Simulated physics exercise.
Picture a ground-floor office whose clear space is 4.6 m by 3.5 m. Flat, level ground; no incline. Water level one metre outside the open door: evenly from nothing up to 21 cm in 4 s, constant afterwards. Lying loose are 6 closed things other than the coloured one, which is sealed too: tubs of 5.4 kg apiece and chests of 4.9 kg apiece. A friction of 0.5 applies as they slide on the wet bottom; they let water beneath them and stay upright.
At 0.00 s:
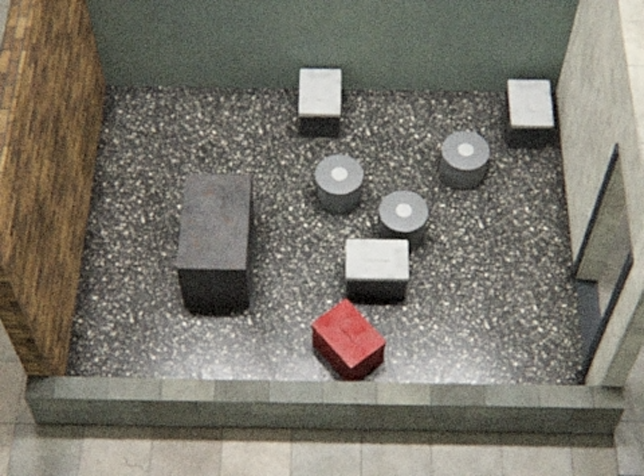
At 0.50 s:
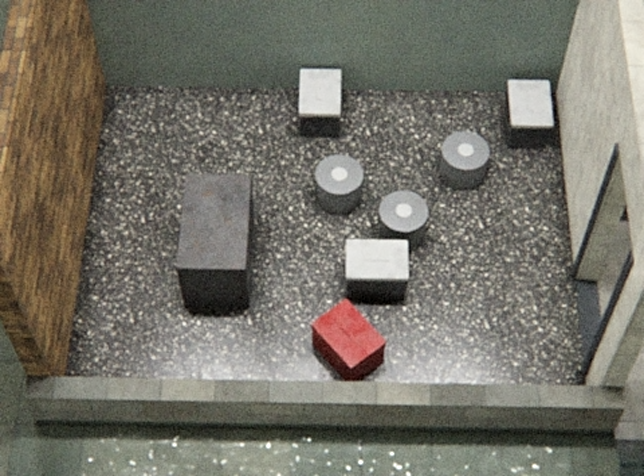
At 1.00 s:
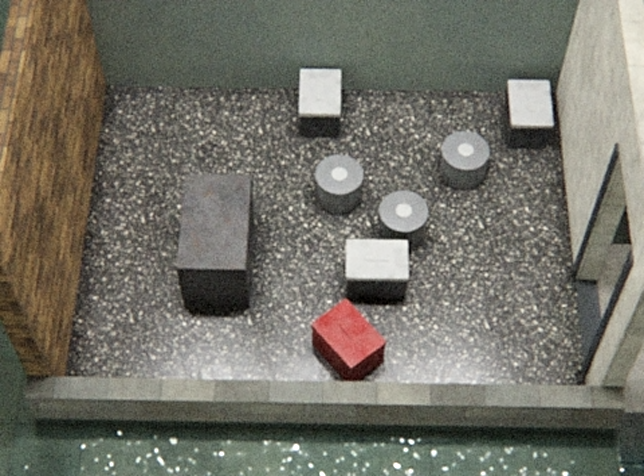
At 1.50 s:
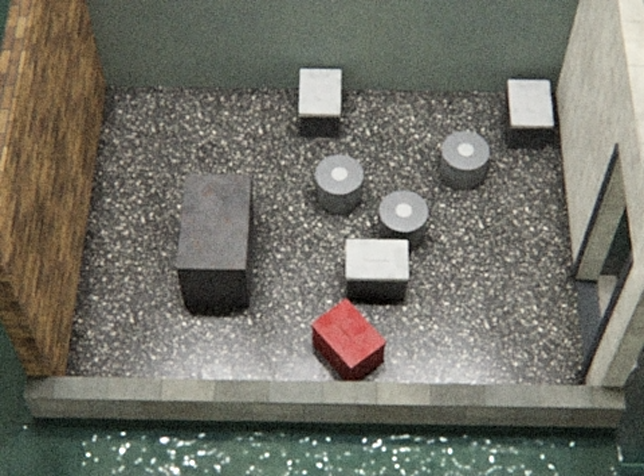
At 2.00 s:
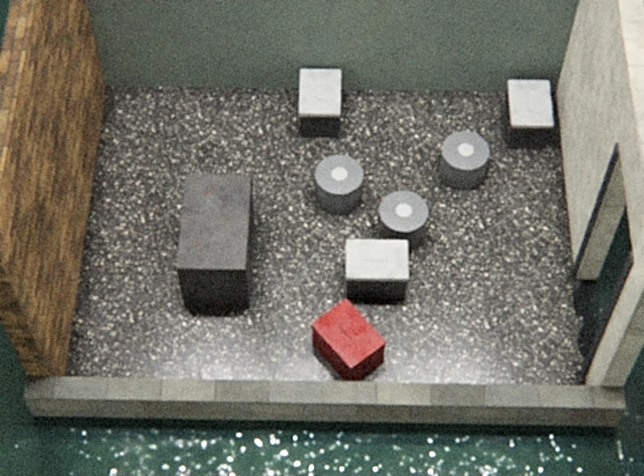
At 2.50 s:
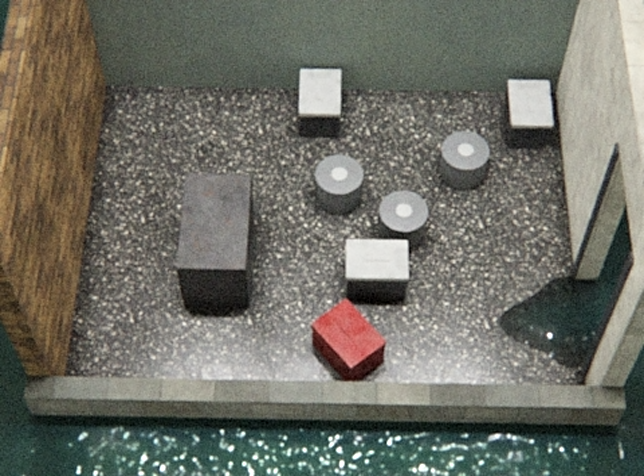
A large dark grey block stands at the left of a speckled grey floor, in a room seen from high above with a brown wall at left and a pale wall with a doorway at right. Three white-topped boxes and three grey tubs sit behind and right of it, with a red chest near the front. Green water rises outside, then spreads through the doorway onto the floor, while the objects and camera stay still.
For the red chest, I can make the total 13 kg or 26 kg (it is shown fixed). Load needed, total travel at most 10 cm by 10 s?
Neither.
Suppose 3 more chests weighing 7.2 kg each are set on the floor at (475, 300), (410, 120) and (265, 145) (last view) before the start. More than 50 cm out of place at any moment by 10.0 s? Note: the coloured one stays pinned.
First: Beyond the limit; second: Beyond the limit; third: Beyond the limit.
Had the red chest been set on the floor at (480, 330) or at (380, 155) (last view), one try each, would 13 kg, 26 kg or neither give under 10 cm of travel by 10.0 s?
Taking them in turn, neither mass keeps it, and the lighter mass keeps it.
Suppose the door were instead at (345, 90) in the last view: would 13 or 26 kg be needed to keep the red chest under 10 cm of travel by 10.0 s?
In that case only the larger load is enough.
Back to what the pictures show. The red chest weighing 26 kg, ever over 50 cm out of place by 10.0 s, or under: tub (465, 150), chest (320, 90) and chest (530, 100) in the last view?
Respectively: Not exceeded, not exceeded, not exceeded.
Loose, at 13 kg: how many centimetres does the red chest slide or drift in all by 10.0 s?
About 400 cm altogether.
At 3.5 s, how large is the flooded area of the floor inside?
At that time the wet patch spans about 3.0 m2.
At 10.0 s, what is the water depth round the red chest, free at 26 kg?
Around 9 cm.
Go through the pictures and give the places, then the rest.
In the first picture, the red chest at (349, 333) rests on the ground; 0.0 m2 under water; 0 of 7 have shifted.
In the second picture, the red chest at (349, 333) rests on the ground; water covers 0.0 m2; 0 of 7 have shifted.
In the third picture, the red chest at (349, 333) rests on the ground; 0.0 m2 under water; 0 of 7 have shifted.
In the fourth picture, the red chest at (349, 333), on the bottom; water covers 0.0 m2; 0 of 7 have shifted.
In the fifth picture, the red chest at (349, 333) rests on the ground; 0.0 m2 under water; 0 of 7 have shifted.
In the sixth picture, the red chest at (349, 333), on the bottom; water covers 0.4 m2; 0 of 7 have shifted.
After 3.5 s the red chest would be 0 cm from its start with 13 kg and 0 cm from its start with 26 kg; 0 cm of water round it then.
After 4.5 s the red chest would be 5 cm from its start with 13 kg and 0 cm from its start with 26 kg; 5 cm of water round it then.
After 7.0 s the red chest would be 191 cm from its start with 13 kg and 8 cm from its start with 26 kg; 7 cm of water round it then.
After 10.0 s the red chest would be 274 cm from its start with 13 kg and 37 cm from its start with 26 kg; 9 cm of water round it then.
